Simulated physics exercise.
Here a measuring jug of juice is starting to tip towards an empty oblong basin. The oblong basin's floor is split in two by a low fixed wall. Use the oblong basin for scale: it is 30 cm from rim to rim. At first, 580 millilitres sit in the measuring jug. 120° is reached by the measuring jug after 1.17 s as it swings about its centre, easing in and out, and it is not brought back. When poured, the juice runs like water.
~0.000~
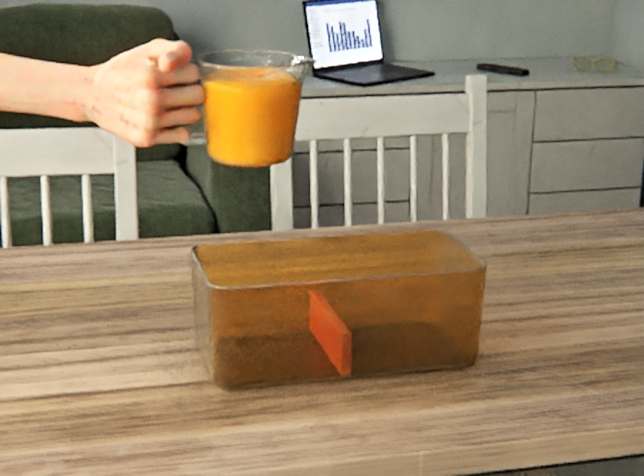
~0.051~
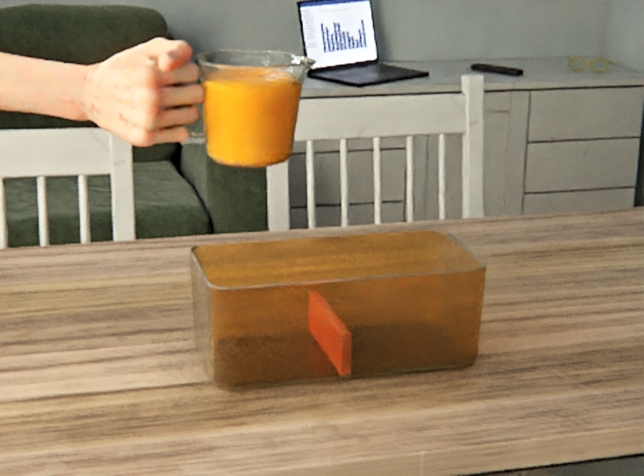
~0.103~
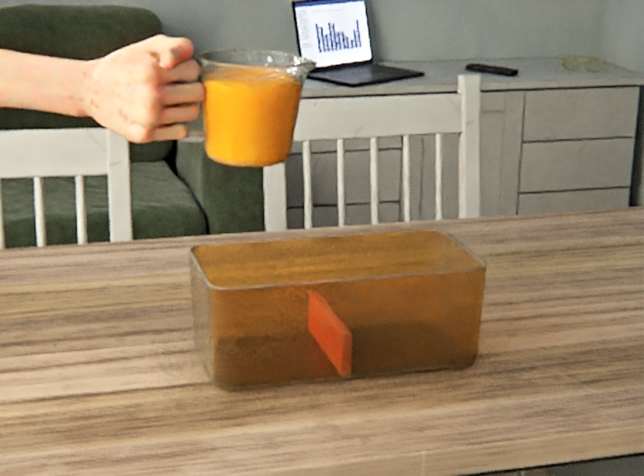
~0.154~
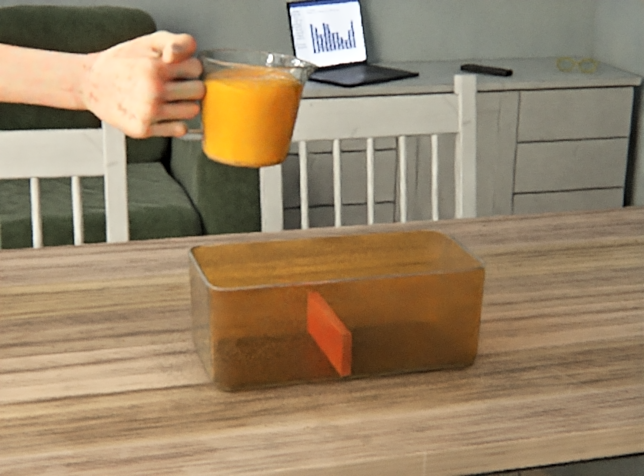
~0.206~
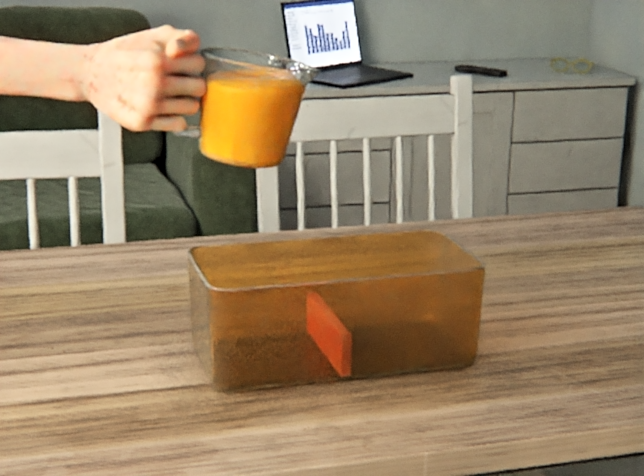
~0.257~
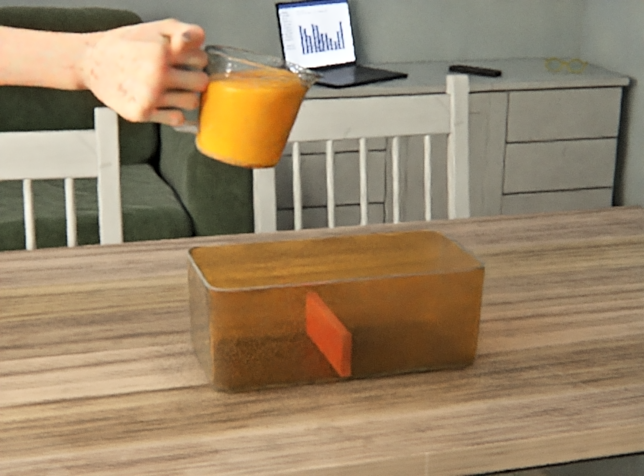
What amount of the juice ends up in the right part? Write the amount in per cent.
86 %.
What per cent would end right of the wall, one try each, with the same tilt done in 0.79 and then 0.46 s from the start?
I'd expect close to 80 per cent and then close to 65 per cent.
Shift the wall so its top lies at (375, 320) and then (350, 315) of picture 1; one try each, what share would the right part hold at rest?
Around 40 and 75 percent, in that order.
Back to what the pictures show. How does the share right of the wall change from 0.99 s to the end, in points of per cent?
A gain, roughly 10.
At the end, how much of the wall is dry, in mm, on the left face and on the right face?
44 mm left, 24 mm right.
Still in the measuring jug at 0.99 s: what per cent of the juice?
About 6 per cent.
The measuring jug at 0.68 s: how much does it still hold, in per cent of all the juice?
64 %.
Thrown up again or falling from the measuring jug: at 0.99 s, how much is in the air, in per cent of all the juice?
14 per cent or so.
Then, 0.68 s in, the tilt is 75° and 64 per cent is still to pour, 0 is left of the wall and 9 right of it.
Then, 0.99 s in, the tilt is 113° and 6 per cent is still to pour, 2 is left of the wall and 77 right of it.
Then, 1.32 s in, the tilt is 120° and 0 per cent is still to pour, 12 is left of the wall and 87 right of it.
Then, 1.67 s in, the tilt is 120° and 0 per cent is still to pour, 12 is left of the wall and 86 right of it.
Finally, 12 per cent lies left of the wall, 86 right of it and 2 outside.
